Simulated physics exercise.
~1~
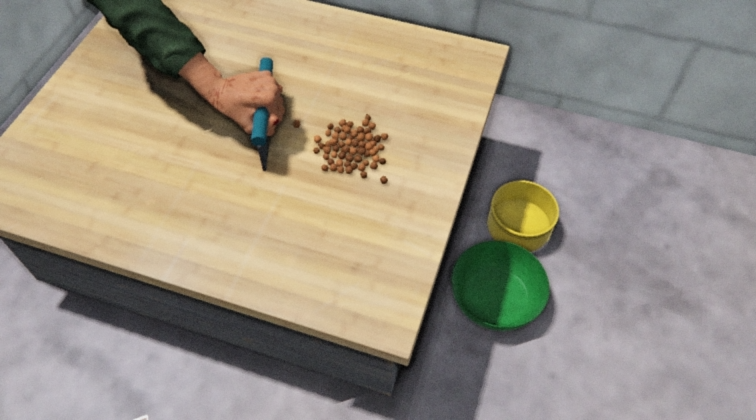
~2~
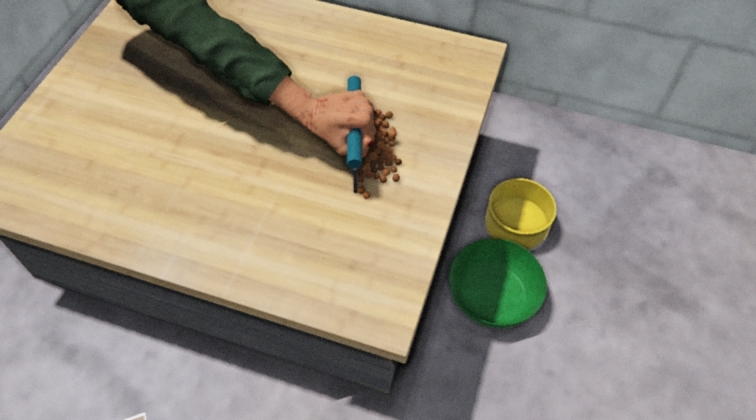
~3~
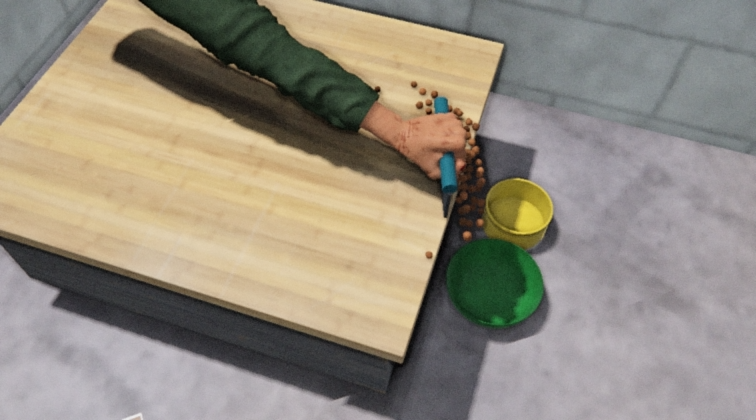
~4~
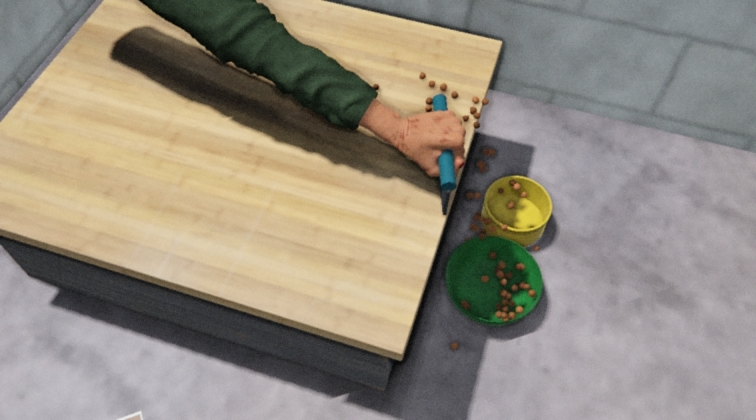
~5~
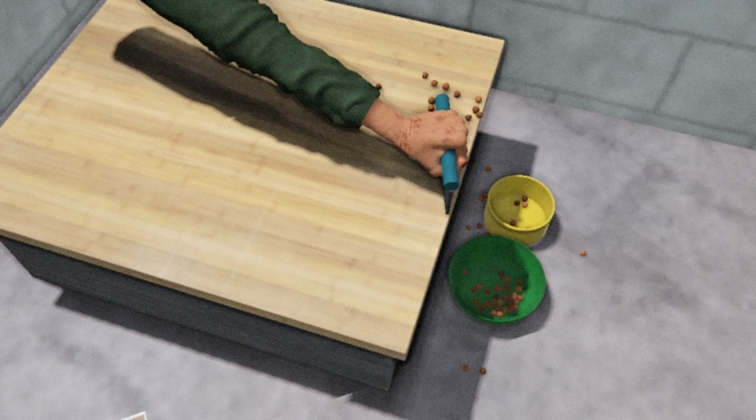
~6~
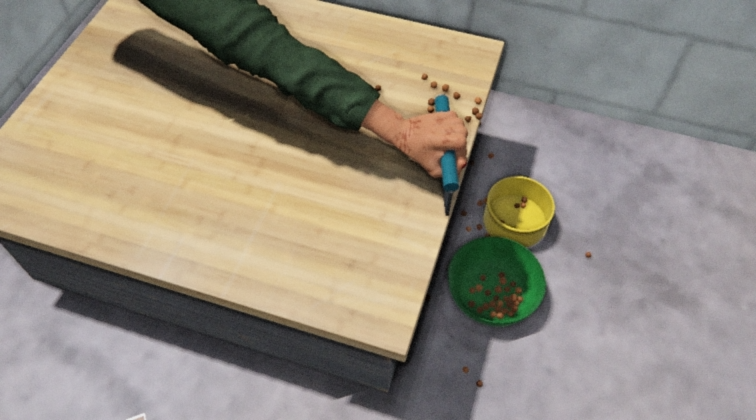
At the start, a hand in a green sleeve holds a blue-handled scraper on a light wooden tabletop, left of a loose cluster of small round brown nuts. A yellow pot and a green bowl wait below the table's right side. The hand pushes the scraper rightward into the nuts, driving them toward the edge, where it stops. Many spill over and drop, some bouncing around the containers. Finally, a good share rests in the green bowl and a few in the yellow pot, while others lie missed on the floor and several remain on top near the still hand.
